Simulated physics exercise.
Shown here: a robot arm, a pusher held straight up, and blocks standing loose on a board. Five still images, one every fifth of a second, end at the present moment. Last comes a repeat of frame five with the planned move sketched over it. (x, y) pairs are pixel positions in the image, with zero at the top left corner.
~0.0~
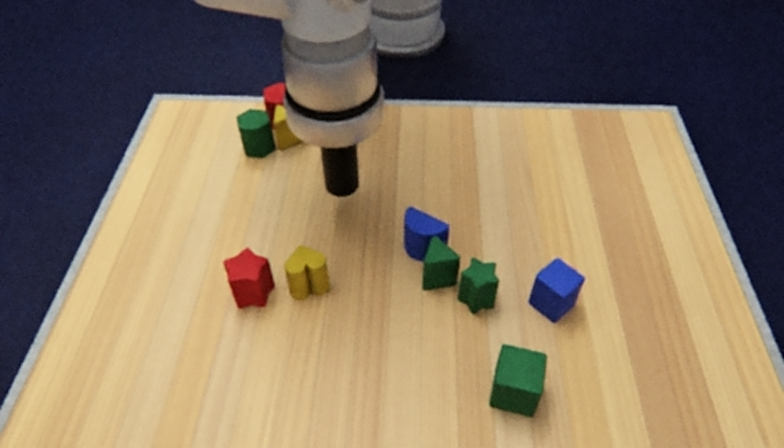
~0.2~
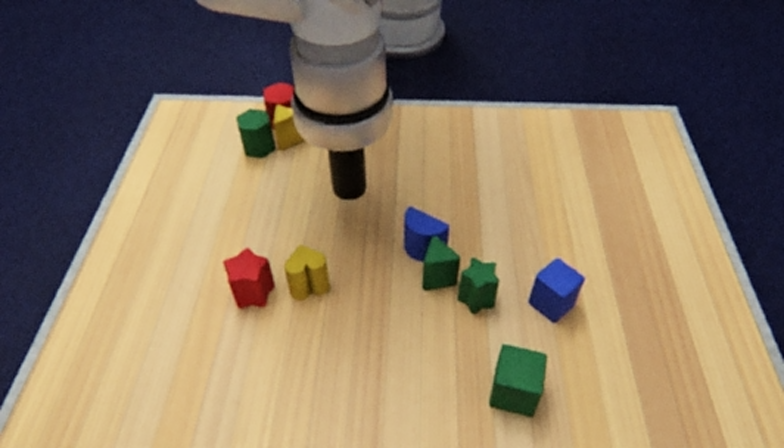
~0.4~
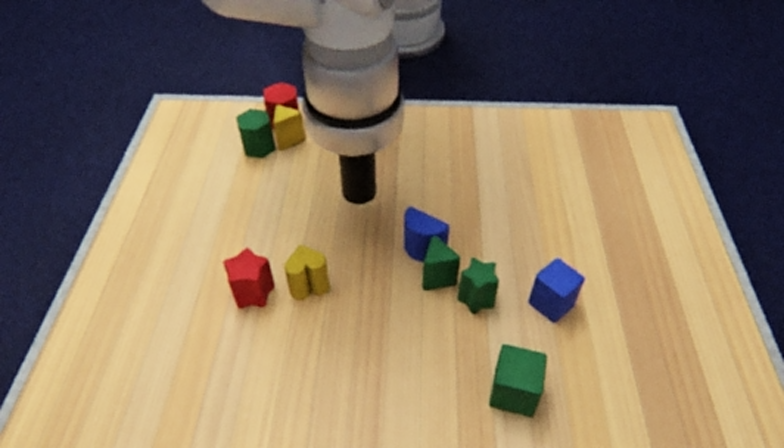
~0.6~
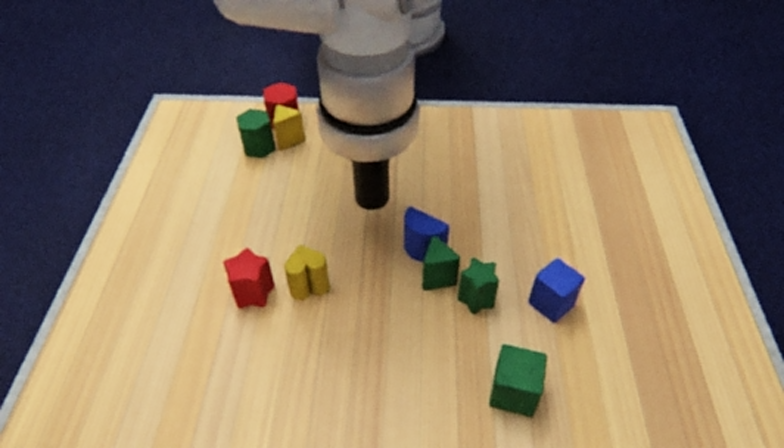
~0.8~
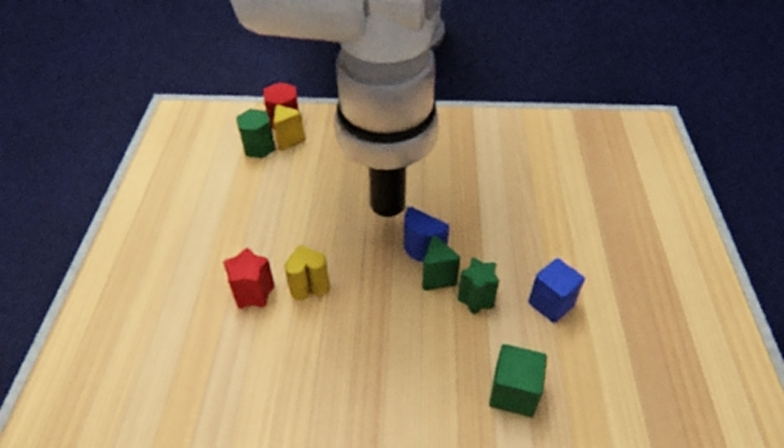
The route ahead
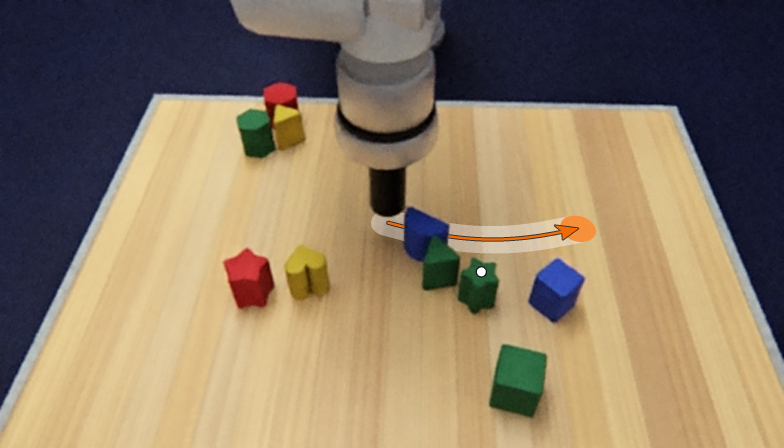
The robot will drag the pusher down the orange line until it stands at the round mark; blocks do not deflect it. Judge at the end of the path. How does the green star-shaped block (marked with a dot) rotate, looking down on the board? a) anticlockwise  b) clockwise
Correct choice: A.
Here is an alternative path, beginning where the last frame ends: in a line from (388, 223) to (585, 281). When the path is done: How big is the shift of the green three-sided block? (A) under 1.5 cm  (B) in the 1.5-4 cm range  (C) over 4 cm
B.
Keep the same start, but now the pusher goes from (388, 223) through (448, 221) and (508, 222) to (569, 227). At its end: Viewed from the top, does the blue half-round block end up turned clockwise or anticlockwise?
Looking down on the board, it turns clockwise.
Path on the board, from (388, 223) via (451, 237) and (516, 239), ending at (578, 229); the dot is on the green star-shaped block.
On the path given first. One third of the way, pusher at (455, 219); blue half-round block at (464, 240), turned 55° clockwise; green three-sided block at (447, 269), turned 40° clockwise; green star-shaped block at (481, 275), turned 20° anticlockwise.
Two thirds of the way, pusher at (521, 221); blue half-round block at (472, 240), turned 80° clockwise; green three-sided block at (447, 269), turned 40° clockwise; green star-shaped block at (481, 275), turned 20° anticlockwise.
At the end, pusher at (584, 210); blue half-round block at (472, 240), turned 80° clockwise; green three-sided block at (447, 269), turned 40° clockwise; green star-shaped block at (481, 275), turned 20° anticlockwise; blue square piece in place.
